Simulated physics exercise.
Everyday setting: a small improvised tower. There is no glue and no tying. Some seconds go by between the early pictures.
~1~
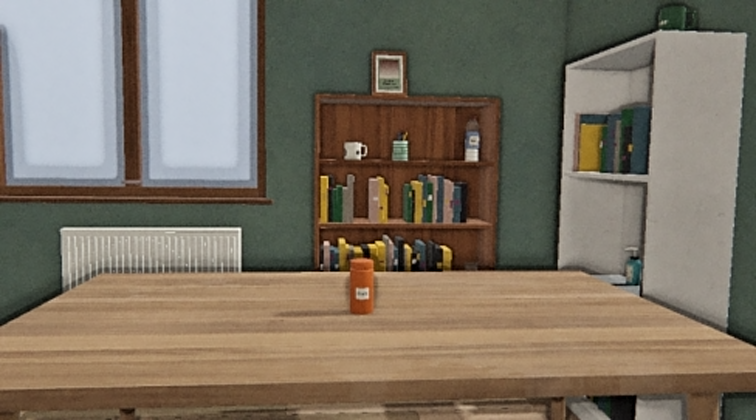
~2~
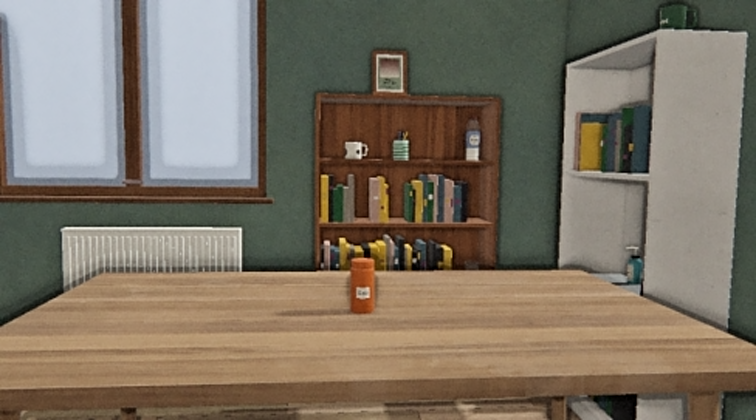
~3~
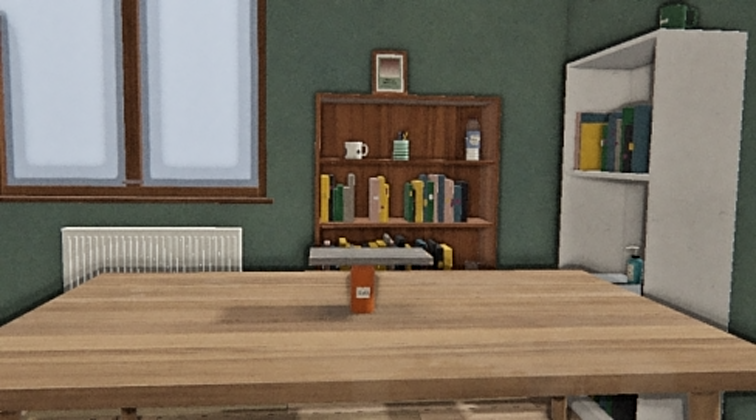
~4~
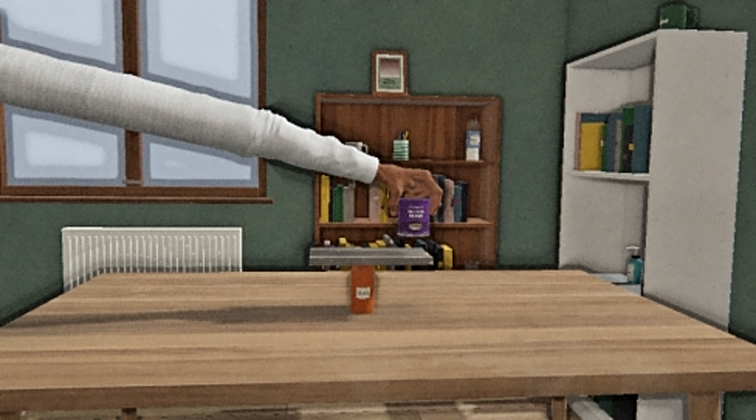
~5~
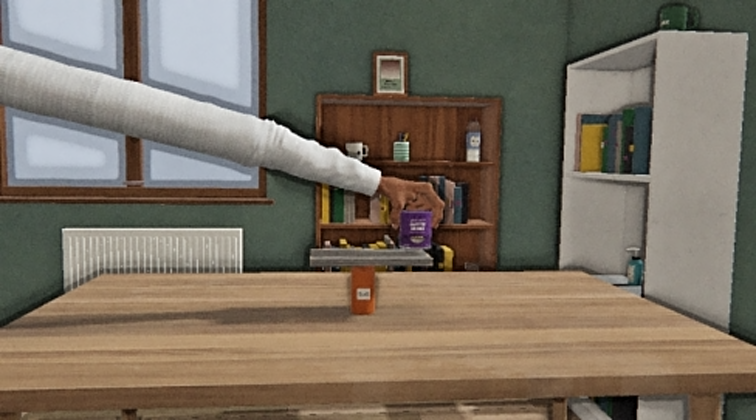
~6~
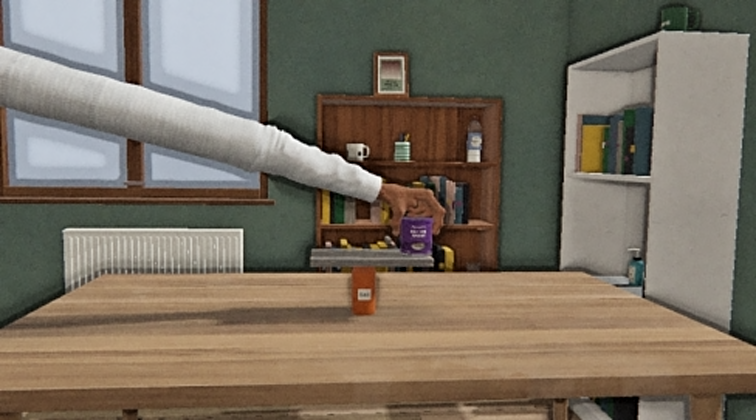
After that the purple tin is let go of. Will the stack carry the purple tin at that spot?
The stack does not stand firm.
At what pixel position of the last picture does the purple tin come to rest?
Around (453, 297).
Then, 0.30 s past the last view, purple tin now fallen; grey board rocked 49° from its first pose.
Then, 0.50 s past the last view, grey board rocked 71° from its first pose.
Then, 0.80 s past the last view, grey board now fallen; orange shaker rocked 71° from its first pose.
Then, 1.00 s past the last view, orange shaker now fallen.
Finally, fallen, purple tin, grey board and orange shaker. Final places as the last picture's camera would see them, purple tin near (454, 297). The stack gives way.
